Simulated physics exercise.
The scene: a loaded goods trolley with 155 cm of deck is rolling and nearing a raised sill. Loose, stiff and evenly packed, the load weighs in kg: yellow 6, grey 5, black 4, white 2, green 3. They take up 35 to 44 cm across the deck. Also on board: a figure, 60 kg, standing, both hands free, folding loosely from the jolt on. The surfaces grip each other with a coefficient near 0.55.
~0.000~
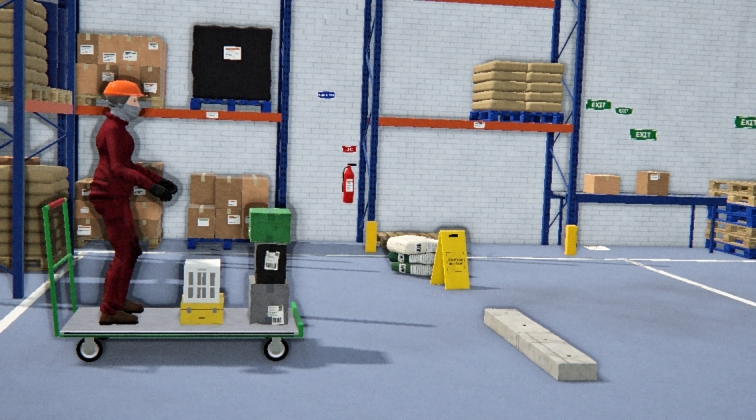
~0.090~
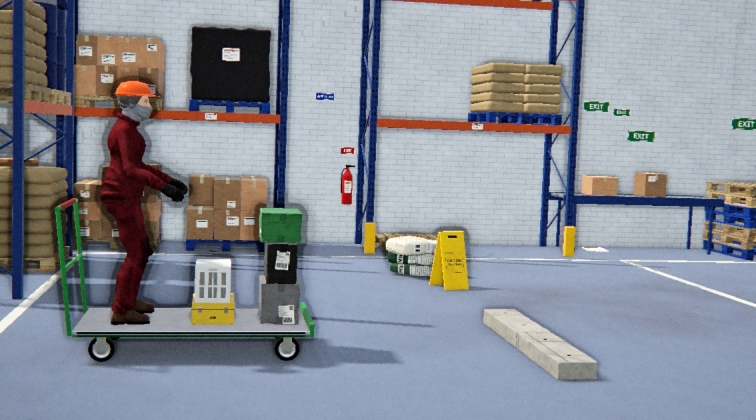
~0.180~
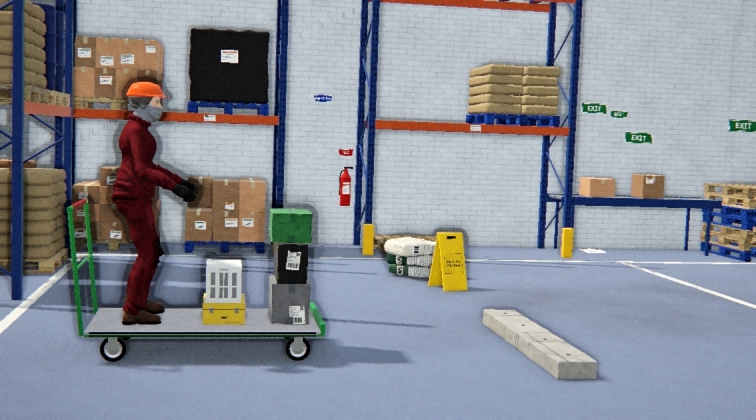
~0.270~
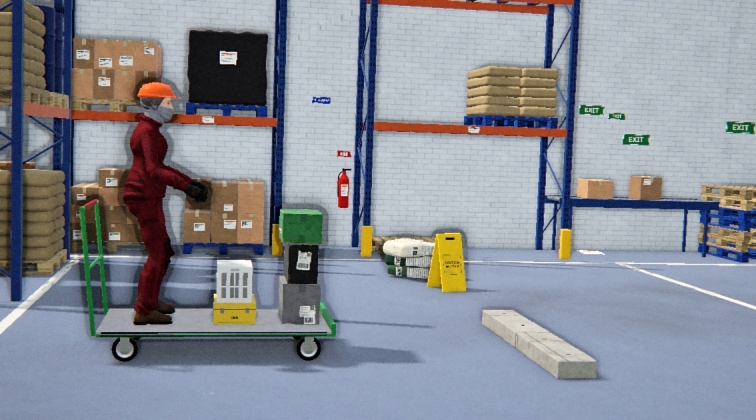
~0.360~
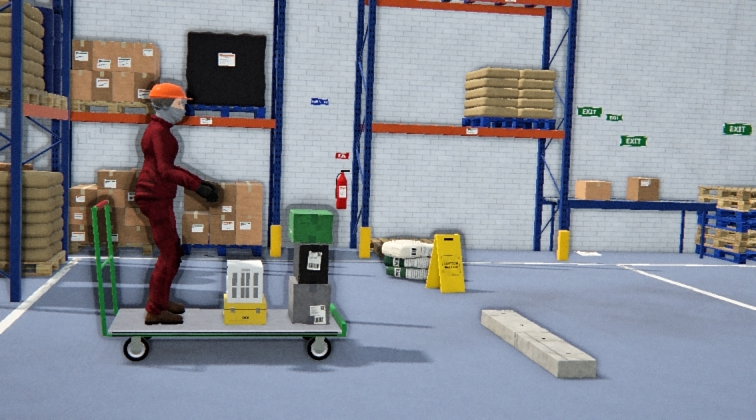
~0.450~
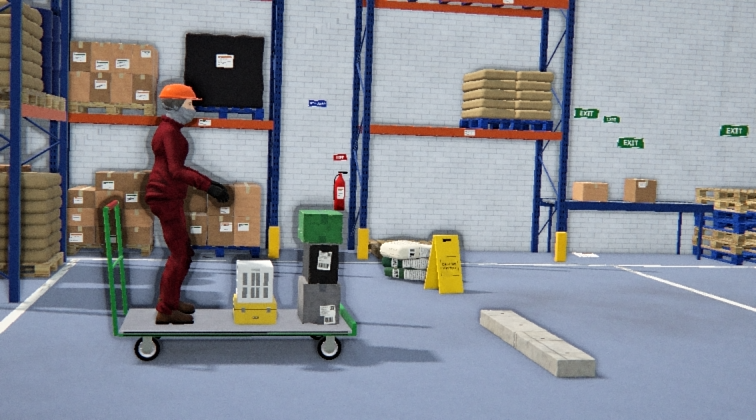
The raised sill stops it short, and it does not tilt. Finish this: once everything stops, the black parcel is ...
Once everything stops, the black parcel is still on the deck.
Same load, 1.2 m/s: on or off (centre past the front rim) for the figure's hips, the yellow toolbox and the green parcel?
Then the hips would stay put, the yellow one would stay put and the green one would not stay put.
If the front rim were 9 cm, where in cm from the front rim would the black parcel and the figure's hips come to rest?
Result: Black 20 cm behind rim; hips 100 cm behind rim.
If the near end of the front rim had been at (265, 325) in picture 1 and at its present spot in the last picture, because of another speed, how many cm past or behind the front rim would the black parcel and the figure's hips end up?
The black item would stop 30 cm past the front rim, and the hips 100 cm behind it.
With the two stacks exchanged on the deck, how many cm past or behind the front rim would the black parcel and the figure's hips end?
Black 30 behind, hips 100 behind.
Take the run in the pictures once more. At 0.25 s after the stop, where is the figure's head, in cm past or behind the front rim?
About 100 cm behind the rim.
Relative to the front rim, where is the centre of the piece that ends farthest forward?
Reading: Approx. 20 cm behind the front rim.
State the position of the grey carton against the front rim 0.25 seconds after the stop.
Roughly 15 cm behind it.
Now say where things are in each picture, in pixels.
Black parcel (270, 260), yellow toolbox (203, 309), rim corner (301, 332); 0 cm covered, 172 to go, in the first frame.
Black parcel (280, 260), yellow toolbox (213, 309), rim corner (312, 331); 7 cm covered, 164 to go, in the second frame.
Black parcel (290, 260), yellow toolbox (224, 309), rim corner (323, 331); 14 cm covered, 157 to go, in the third frame.
Black parcel (301, 260), yellow toolbox (234, 309), rim corner (334, 331); 22 cm covered, 150 to go, in the fourth frame.
Black parcel (311, 260), yellow toolbox (245, 309), rim corner (344, 331); 29 cm covered, 143 to go, in the fifth frame.
Black parcel (320, 260), yellow toolbox (254, 309), rim corner (354, 330); 36 cm covered, 136 to go. Speed about 0.8 m/s, in the sixth frame.
After 2.14 s the deck stops.
After 2.39 s the black parcel is 13 cm behind the rim, tilted 10°, near (512, 261) in the last picture's view.
After 2.69 s the black parcel is 18 cm behind the rim, tilted 0°, near (506, 262) in the last picture's view.
After 3.14 s the black parcel is 17 cm behind the rim, tilted 0°, near (506, 263) in the last picture's view.
At rest, 3.6 s, nothing is past the rim; behind it, yellow toolbox, grey carton, black parcel, white crate, green parcel and the figure's hips.
